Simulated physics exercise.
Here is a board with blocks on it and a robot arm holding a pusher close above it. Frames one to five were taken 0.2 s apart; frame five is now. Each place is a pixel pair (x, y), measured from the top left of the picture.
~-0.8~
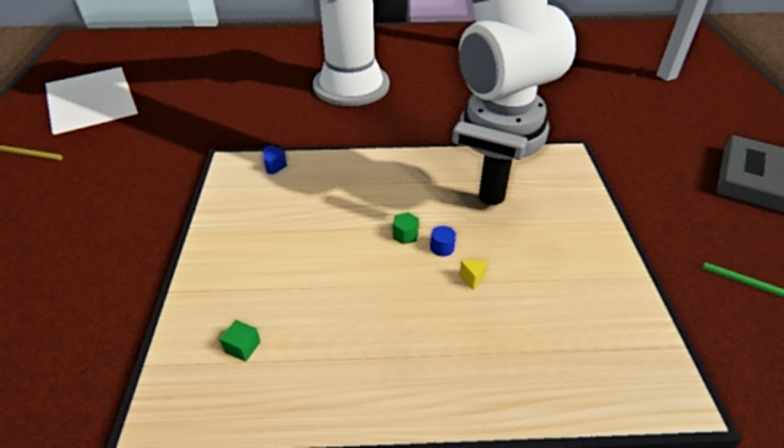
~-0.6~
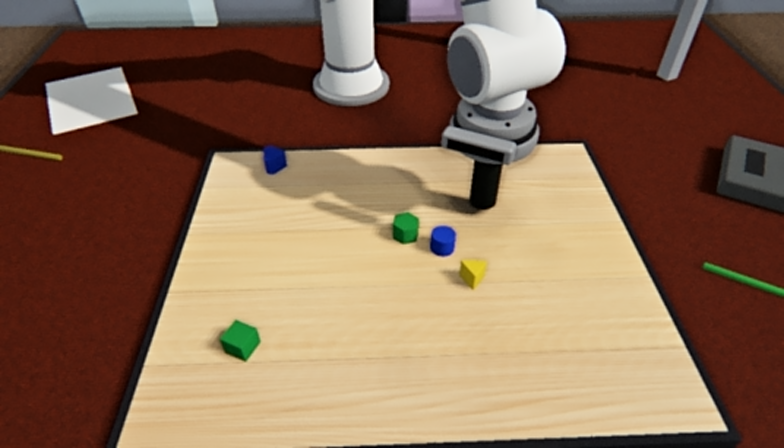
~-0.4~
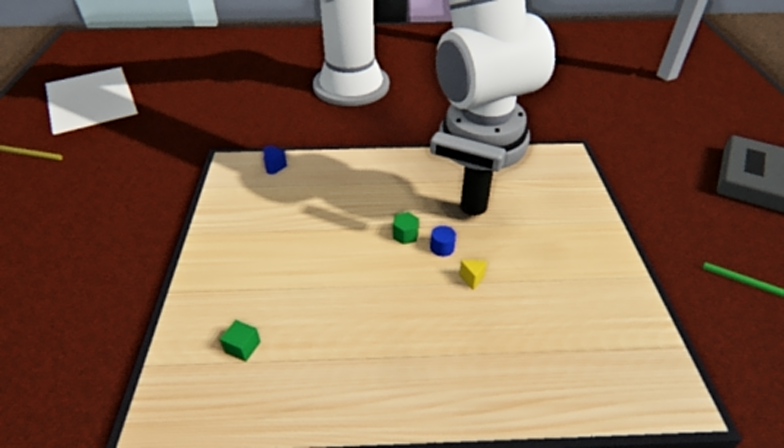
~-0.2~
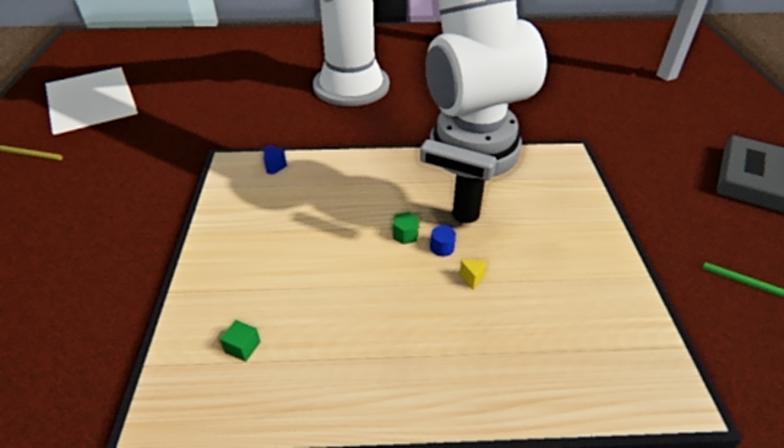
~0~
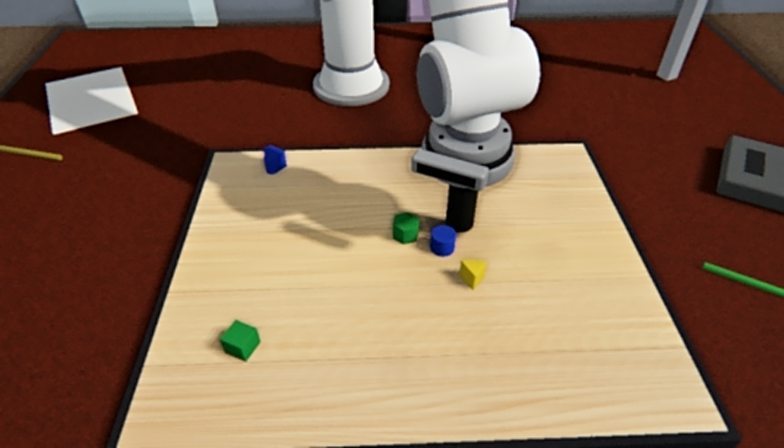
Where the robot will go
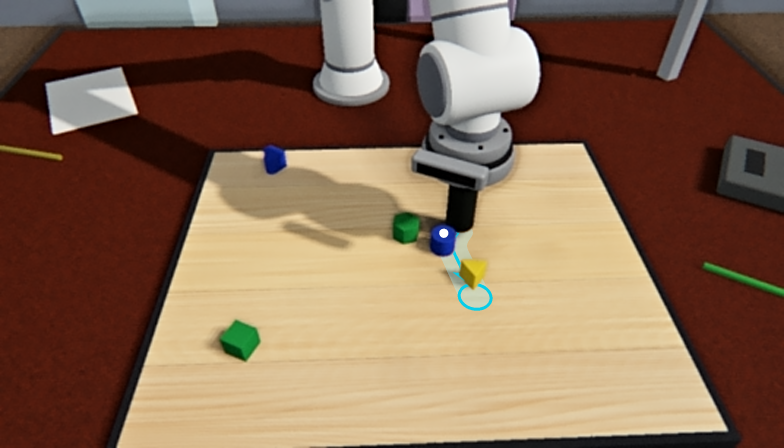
In the video, a robot arm holding a black pusher moves left and toward the viewer over a wooden board, nearing a small blue disc beside a green block and a yellow one, while all the blocks stay still.
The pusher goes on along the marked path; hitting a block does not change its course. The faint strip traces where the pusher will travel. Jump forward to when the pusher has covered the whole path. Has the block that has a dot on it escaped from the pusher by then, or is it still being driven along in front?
It slips out to the side or back.
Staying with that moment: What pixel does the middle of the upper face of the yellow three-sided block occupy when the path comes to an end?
It should be at about (497, 296).
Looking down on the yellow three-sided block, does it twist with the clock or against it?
It makes a counterclockwise turn.
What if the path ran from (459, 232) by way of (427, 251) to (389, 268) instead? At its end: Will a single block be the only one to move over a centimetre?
Yes - that is the case.
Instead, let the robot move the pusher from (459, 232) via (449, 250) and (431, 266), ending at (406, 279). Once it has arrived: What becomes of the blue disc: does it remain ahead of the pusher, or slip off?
The pusher will still be pushing it.
Drawn move, from (459, 232) through (454, 251) and (464, 273) to (475, 297); the dot is on the blue disc.
What follows on the original path. One third of the way, pusher at (455, 243); blue disc at (433, 248).
Two thirds of the way, pusher at (465, 265); blue disc at (433, 252); yellow three-sided block at (482, 273), turned 40° anticlockwise.
At the end, pusher at (476, 288); green six-sided block still; blue disc at (433, 252); yellow three-sided block at (497, 296), turned 55° anticlockwise.
